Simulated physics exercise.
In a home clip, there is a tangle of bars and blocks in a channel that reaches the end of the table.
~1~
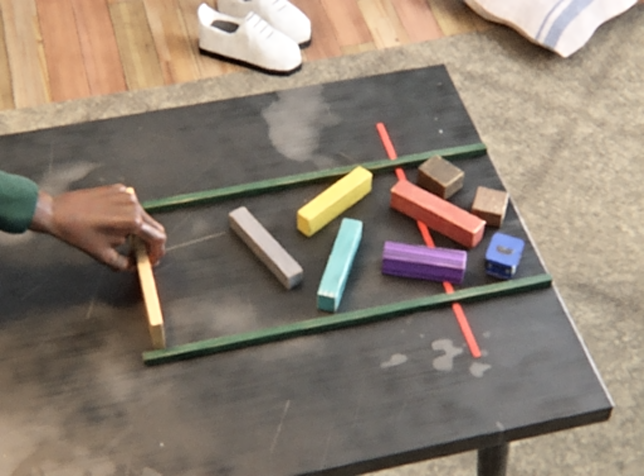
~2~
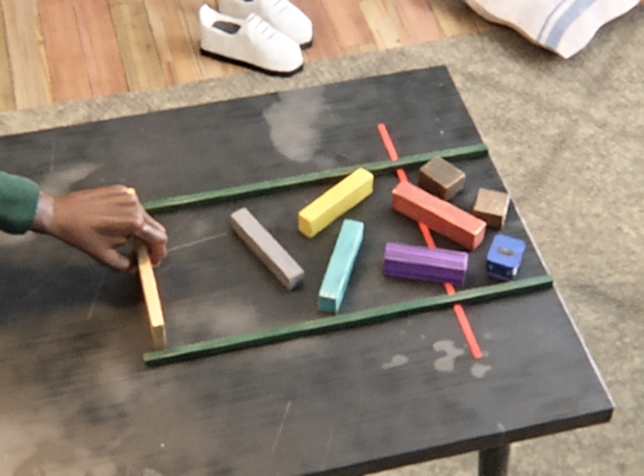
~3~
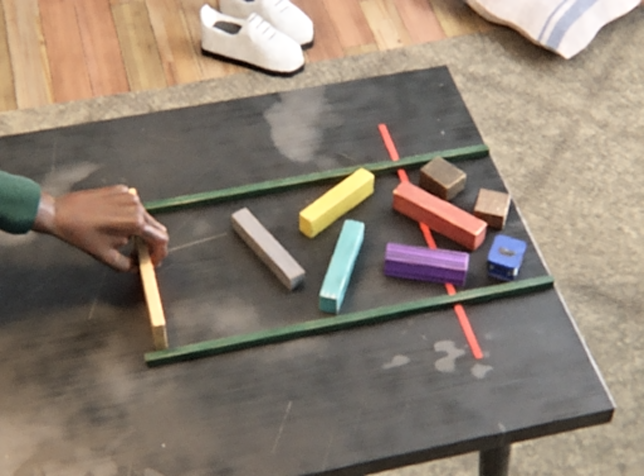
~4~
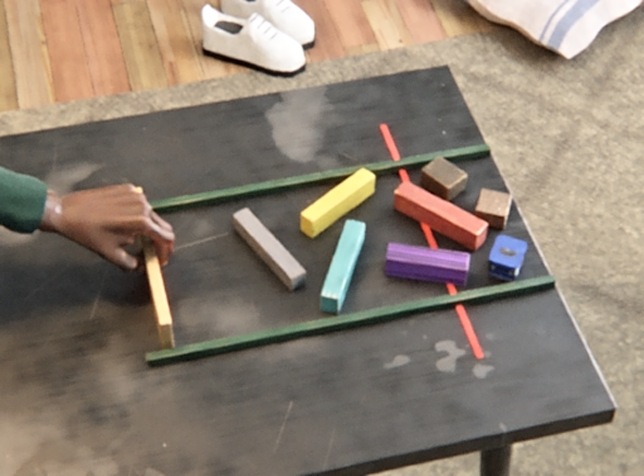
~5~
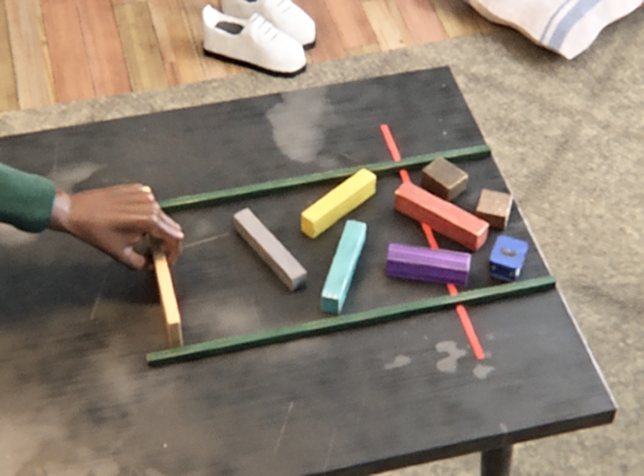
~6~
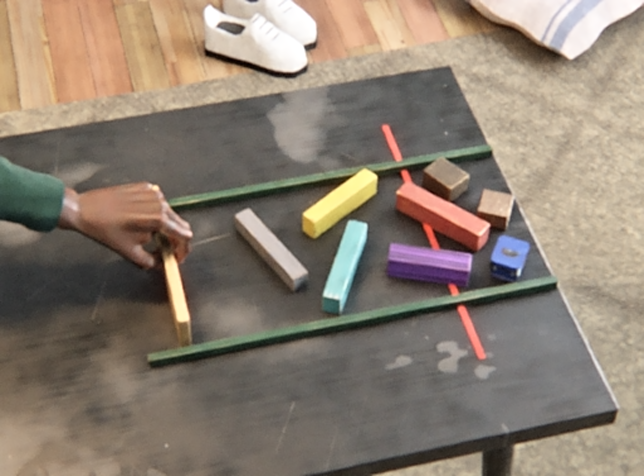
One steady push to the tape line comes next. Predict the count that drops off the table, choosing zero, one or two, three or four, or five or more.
The push clears one or two off the end, I'd bet.
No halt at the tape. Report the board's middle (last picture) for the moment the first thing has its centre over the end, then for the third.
(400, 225), later (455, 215).
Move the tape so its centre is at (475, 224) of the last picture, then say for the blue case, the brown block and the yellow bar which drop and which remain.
The blue case: It is gone. The brown block: It is gone. The yellow bar: It is still there.
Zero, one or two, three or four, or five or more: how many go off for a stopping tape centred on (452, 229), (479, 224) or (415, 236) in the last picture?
The three counts come out as either one or two, 5 or more and just one or two.
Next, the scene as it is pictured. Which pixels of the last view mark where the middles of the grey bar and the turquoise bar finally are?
I'd say approximately (435, 219) and then (467, 249).
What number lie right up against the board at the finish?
1 of them.
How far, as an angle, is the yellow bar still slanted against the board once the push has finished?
Near 45 degrees.
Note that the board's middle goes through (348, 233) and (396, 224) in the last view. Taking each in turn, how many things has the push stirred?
So 4, and at the other place 7.
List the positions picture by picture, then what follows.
Brown block (490, 207); blue case (503, 258); black block (440, 177); board (143, 268); tape (425, 231), in the first frame.
Blue case (505, 259); yellow bar (336, 202), in the second frame.
Black block (442, 179); red bar (439, 216), in the third frame.
Brown block (493, 209); purple stick (427, 264), in the fourth frame.
Blue case (507, 260); grey bar (269, 249), in the fifth frame.
Brown block (495, 210); blue case (509, 260); black block (445, 180); board (169, 265); tape (430, 233), in the sixth frame.
Soon after, none off yet; brown block at rest near (495, 210); blue case at rest near (509, 260); black block at rest near (445, 180).
After that, none off yet; brown block at rest near (495, 210); blue case displaced about its own width near (542, 259); black block displaced a little near (466, 184).
In the end, the number that fall off is one or two; gone, blue case.
